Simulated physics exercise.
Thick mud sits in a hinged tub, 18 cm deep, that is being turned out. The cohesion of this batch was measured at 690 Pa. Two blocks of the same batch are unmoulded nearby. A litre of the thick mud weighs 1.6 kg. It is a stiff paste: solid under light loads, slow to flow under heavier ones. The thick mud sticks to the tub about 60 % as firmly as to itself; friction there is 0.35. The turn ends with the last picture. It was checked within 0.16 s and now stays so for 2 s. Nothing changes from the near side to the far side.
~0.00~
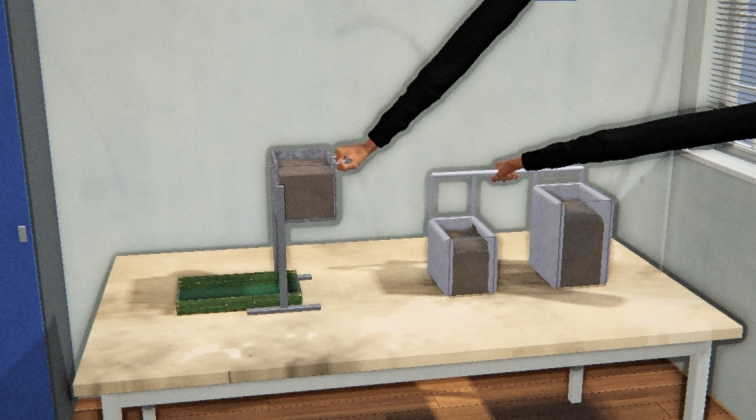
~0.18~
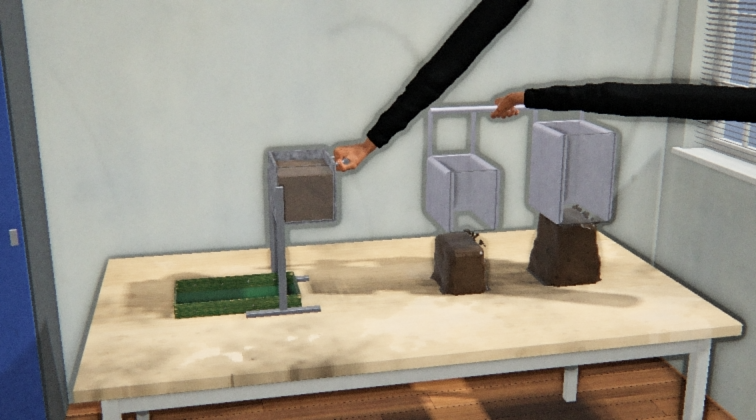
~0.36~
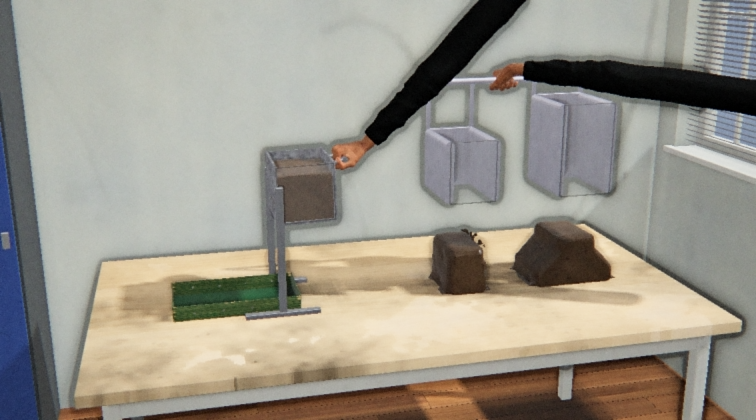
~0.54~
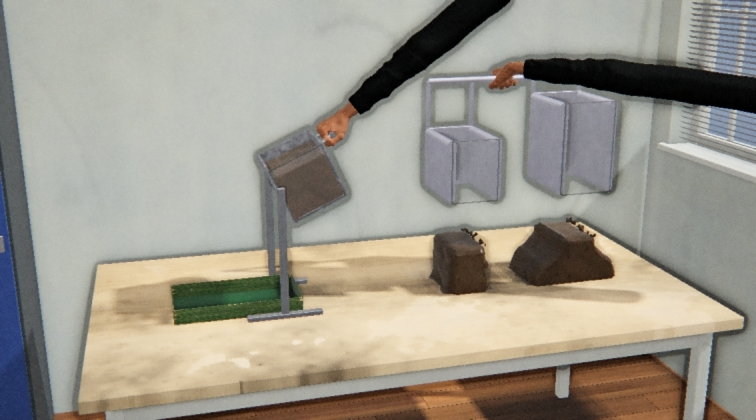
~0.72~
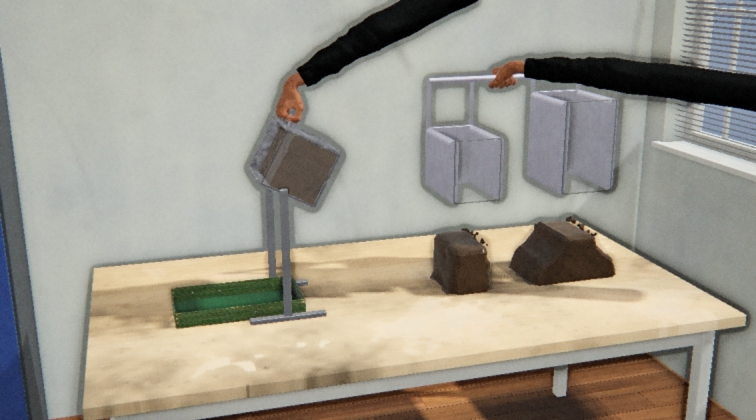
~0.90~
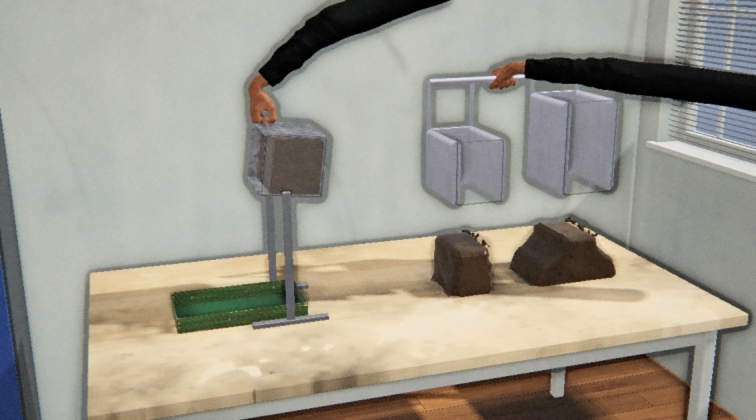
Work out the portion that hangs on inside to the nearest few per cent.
About 100 %.
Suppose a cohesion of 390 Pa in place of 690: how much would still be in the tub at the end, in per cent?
In that case some 65 per cent.
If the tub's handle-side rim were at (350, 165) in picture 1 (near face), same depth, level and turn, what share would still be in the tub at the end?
It would be near 60 %.
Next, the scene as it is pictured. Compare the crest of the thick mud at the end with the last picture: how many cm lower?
Roughly 0 cm.
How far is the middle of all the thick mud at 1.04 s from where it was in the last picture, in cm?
Some 0 cm.
After 1.04 s, the tub is at 83 degrees and holds 100 %.
After 1.21 s, the tub is at 83 degrees and holds 100 %.
After 1.38 s, the tub is at 83 degrees and holds 100 %.
After 1.55 s, the tub is at 83 degrees and holds 100 %.
After 2.90 s, the tub is at 83 degrees and holds 100 %.
